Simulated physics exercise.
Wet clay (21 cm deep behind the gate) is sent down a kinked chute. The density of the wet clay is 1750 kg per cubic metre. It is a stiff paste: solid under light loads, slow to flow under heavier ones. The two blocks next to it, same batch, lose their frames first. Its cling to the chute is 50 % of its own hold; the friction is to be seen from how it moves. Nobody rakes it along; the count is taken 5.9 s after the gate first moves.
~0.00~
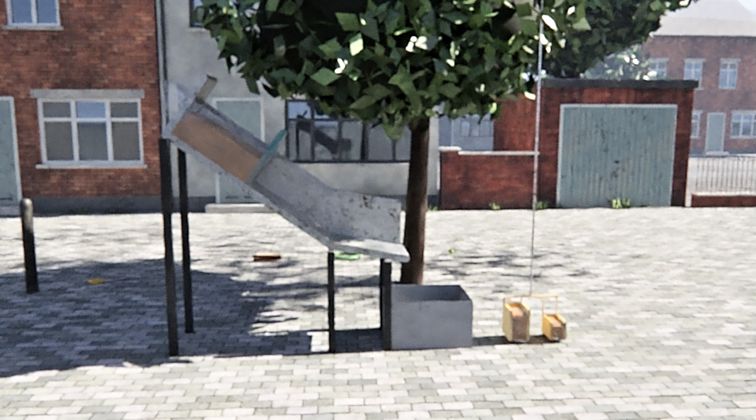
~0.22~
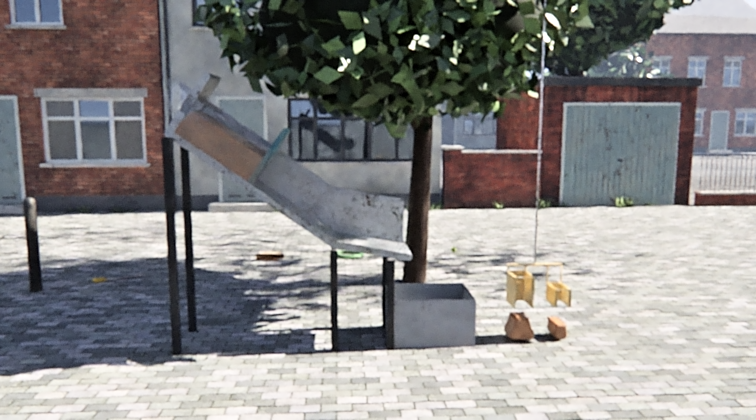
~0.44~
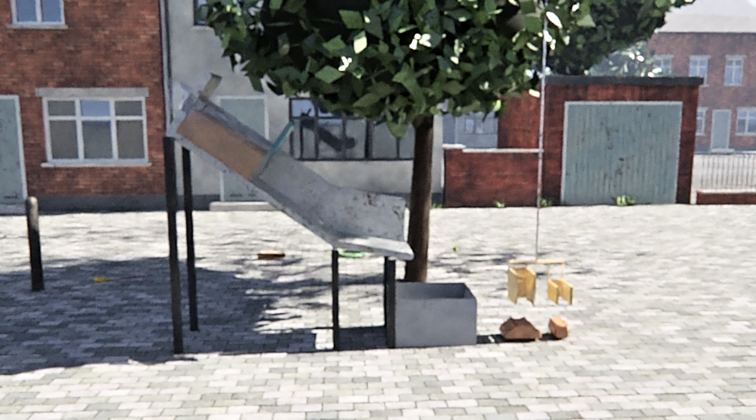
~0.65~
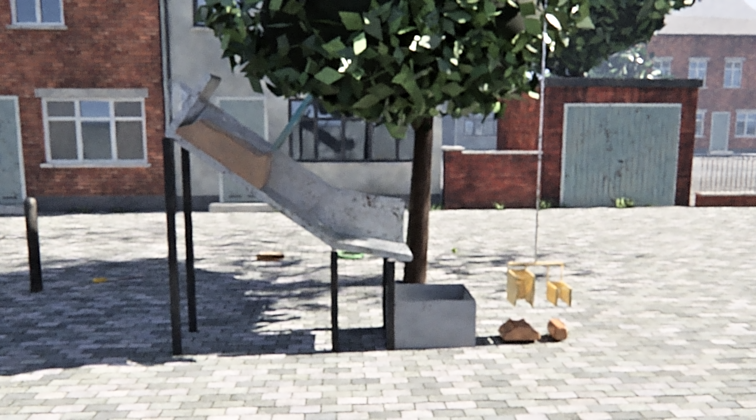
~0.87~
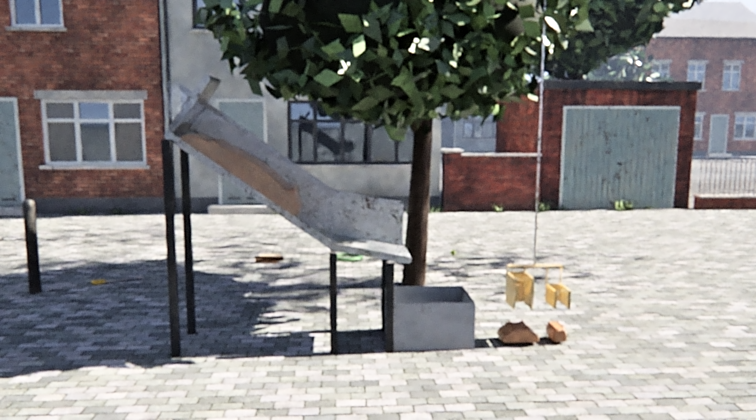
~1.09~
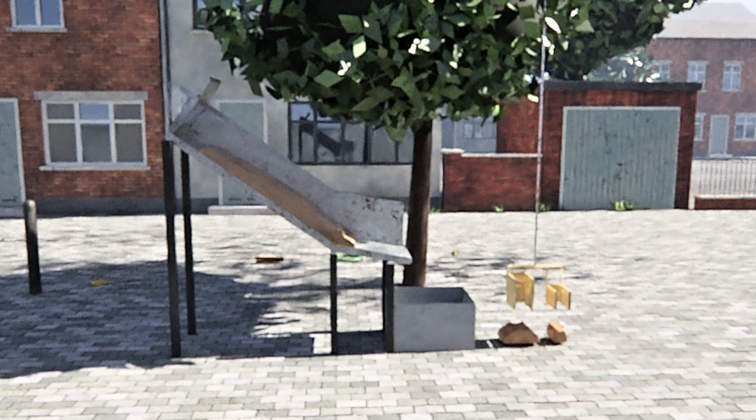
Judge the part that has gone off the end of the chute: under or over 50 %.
The result is over 50 %.
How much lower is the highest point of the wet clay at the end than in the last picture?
Roughly 74 cm.
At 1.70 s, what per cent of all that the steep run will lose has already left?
Some 90 per cent.
After 1.70 s, 14 % is on the steep run, 68 % on the flatter one and 18 % past the end.
After 2.41 s, none is on the steep run, 25 % on the flatter one and 75 % past the end.
After 3.13 s, none is on the steep run, 21 % on the flatter one and 79 % past the end.
After 3.85 s, none is on the steep run, 19 % on the flatter one and 81 % past the end.
After 6.32 s, at the end, none is on the steep run, 19 % on the flatter one and 81 % past the end.
